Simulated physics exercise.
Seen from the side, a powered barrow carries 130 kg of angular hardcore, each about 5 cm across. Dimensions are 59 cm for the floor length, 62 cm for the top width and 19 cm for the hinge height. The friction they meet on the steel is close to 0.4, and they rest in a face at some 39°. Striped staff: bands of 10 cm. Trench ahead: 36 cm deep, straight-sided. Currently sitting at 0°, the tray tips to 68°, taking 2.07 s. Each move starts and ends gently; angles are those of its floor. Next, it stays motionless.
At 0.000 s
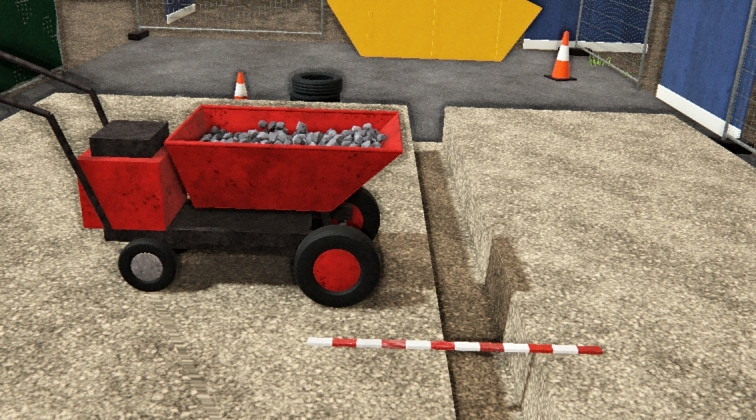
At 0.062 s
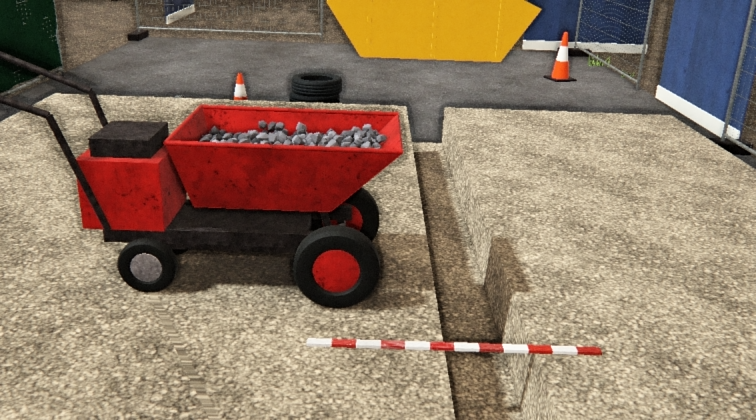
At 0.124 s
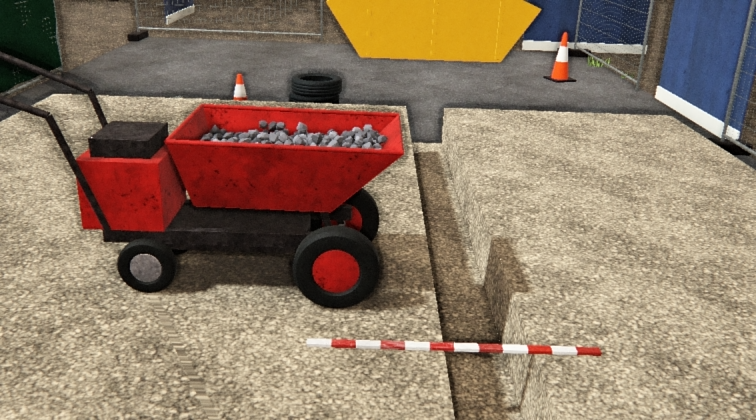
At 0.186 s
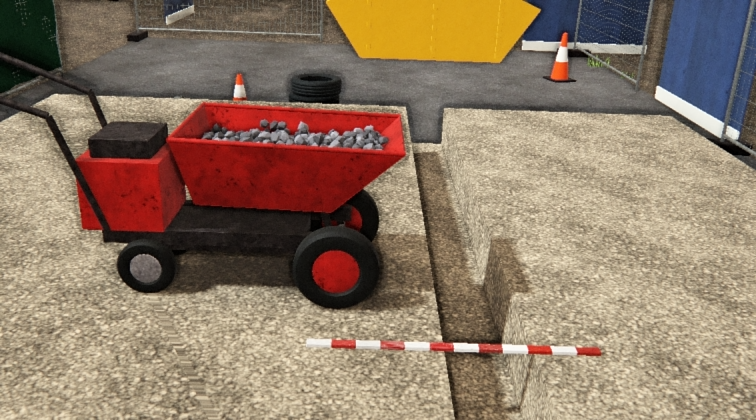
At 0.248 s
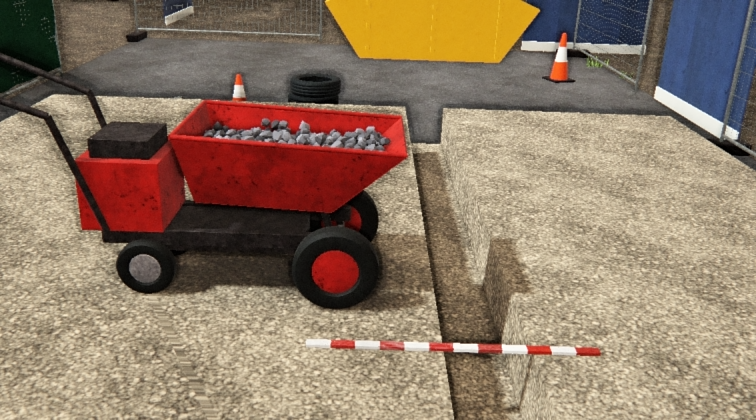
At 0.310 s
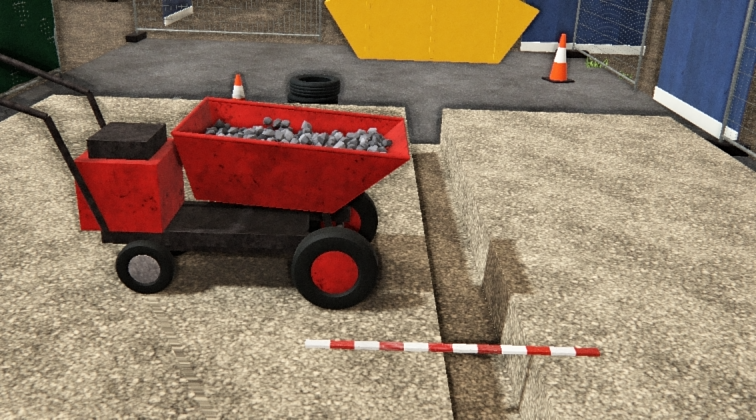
Red powered barrow loaded with grey stones standing beside a narrow straight-sided trench, its tray tilting very slightly toward the right.
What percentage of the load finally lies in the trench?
About 86 per cent.
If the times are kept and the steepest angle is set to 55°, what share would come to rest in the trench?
Then about 25 per cent.
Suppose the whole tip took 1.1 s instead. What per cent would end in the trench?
Expected share: Around 80%.
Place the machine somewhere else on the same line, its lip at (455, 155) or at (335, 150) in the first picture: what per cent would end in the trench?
10 %, then 80 %.
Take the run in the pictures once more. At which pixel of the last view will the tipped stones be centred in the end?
At about pixel (480, 327) in the last view.
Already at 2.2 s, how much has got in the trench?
About 30 per cent by then.
After 1.5 s the floor is at 57°; 100 % in the tray; the foremost stones are at (465, 227).
After 2.2 s the floor is at 68°; 63 % in the tray, 32 % in the trench, 5 % past the trench; the foremost stones are at (536, 283).
After 2.5 s the floor is at 68°; 30 % in the tray, 56 % in the trench, 14 % past the trench; the foremost stones are at (583, 281).
After 4.5 s the floor is at 68°; 0 % in the tray, 86 % in the trench, 14 % past the trench; the foremost stones are at (595, 282).
